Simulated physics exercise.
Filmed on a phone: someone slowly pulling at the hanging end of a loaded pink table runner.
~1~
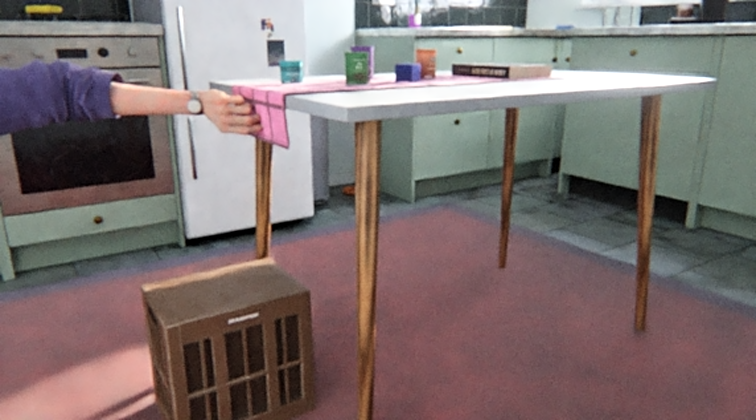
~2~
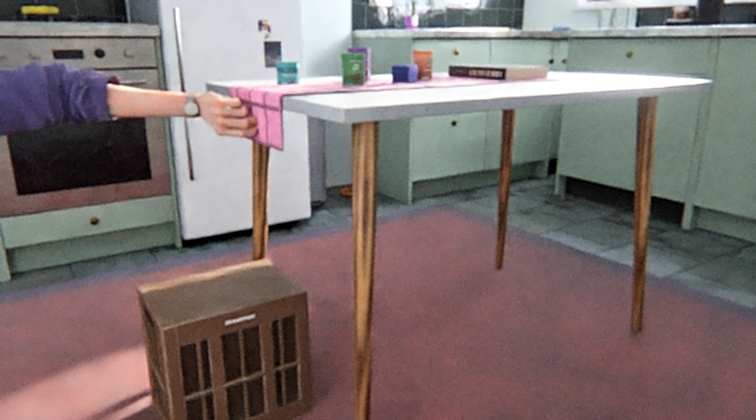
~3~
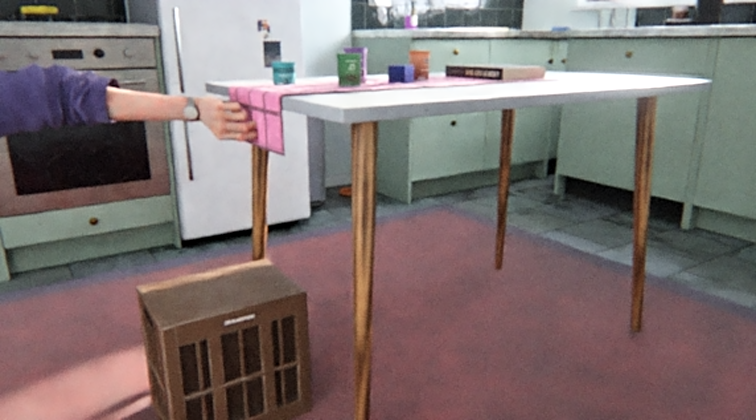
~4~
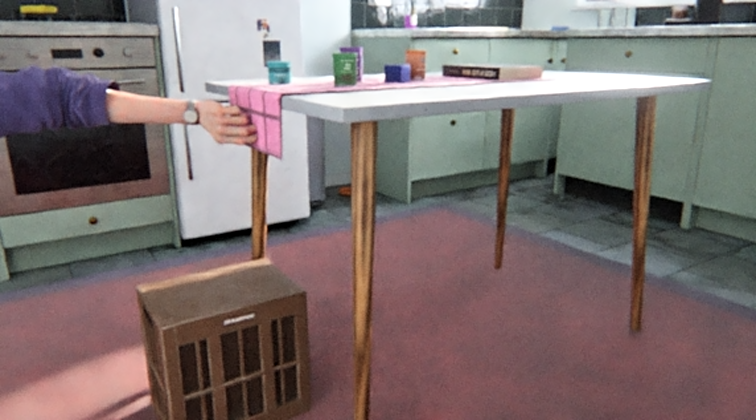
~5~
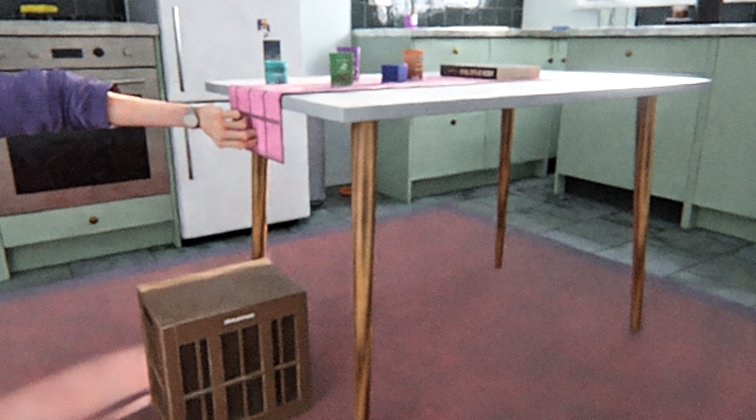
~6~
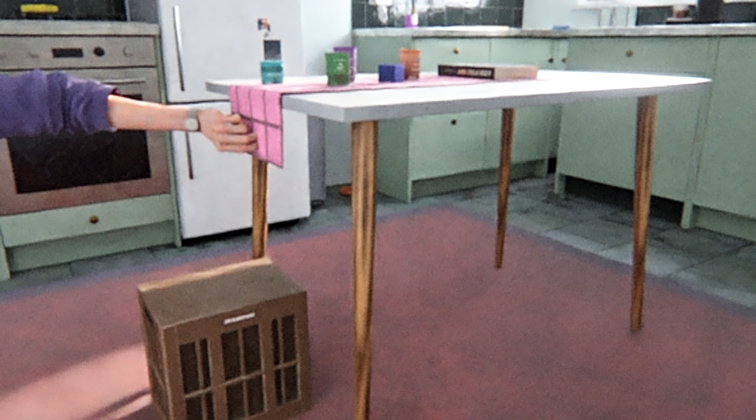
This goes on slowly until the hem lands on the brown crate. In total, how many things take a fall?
Off the edge: Three.
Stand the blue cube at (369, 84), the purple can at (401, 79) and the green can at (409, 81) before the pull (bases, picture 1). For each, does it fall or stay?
First the blue cube, which is lost, then the purple can, which is kept, and finally the green can, which is kept.
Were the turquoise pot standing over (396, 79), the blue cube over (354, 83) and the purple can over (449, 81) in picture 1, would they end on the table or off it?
Turquoise pot: Safe. Blue cube: Lost. Purple can: Safe.
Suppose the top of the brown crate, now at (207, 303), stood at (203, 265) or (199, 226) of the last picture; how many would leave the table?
Numbers: 2; 1.
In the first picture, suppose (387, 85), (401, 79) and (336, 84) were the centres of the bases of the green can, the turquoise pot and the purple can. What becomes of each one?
I reckon the green can takes a fall, the turquoise pot hangs on and the purple can takes a fall.
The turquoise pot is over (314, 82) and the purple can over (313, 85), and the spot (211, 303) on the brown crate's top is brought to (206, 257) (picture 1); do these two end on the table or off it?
The turquoise pot? Lost. The purple can? Lost.
Soon after, hem near (258, 215); turquoise pot gone.
Then, hem near (259, 254); turquoise pot and green can gone.
Further on, hem on the crate; turquoise pot, green can and purple can gone.
At rest, hem on the crate; turquoise pot, green can and purple can gone. The count of fallen things is three.
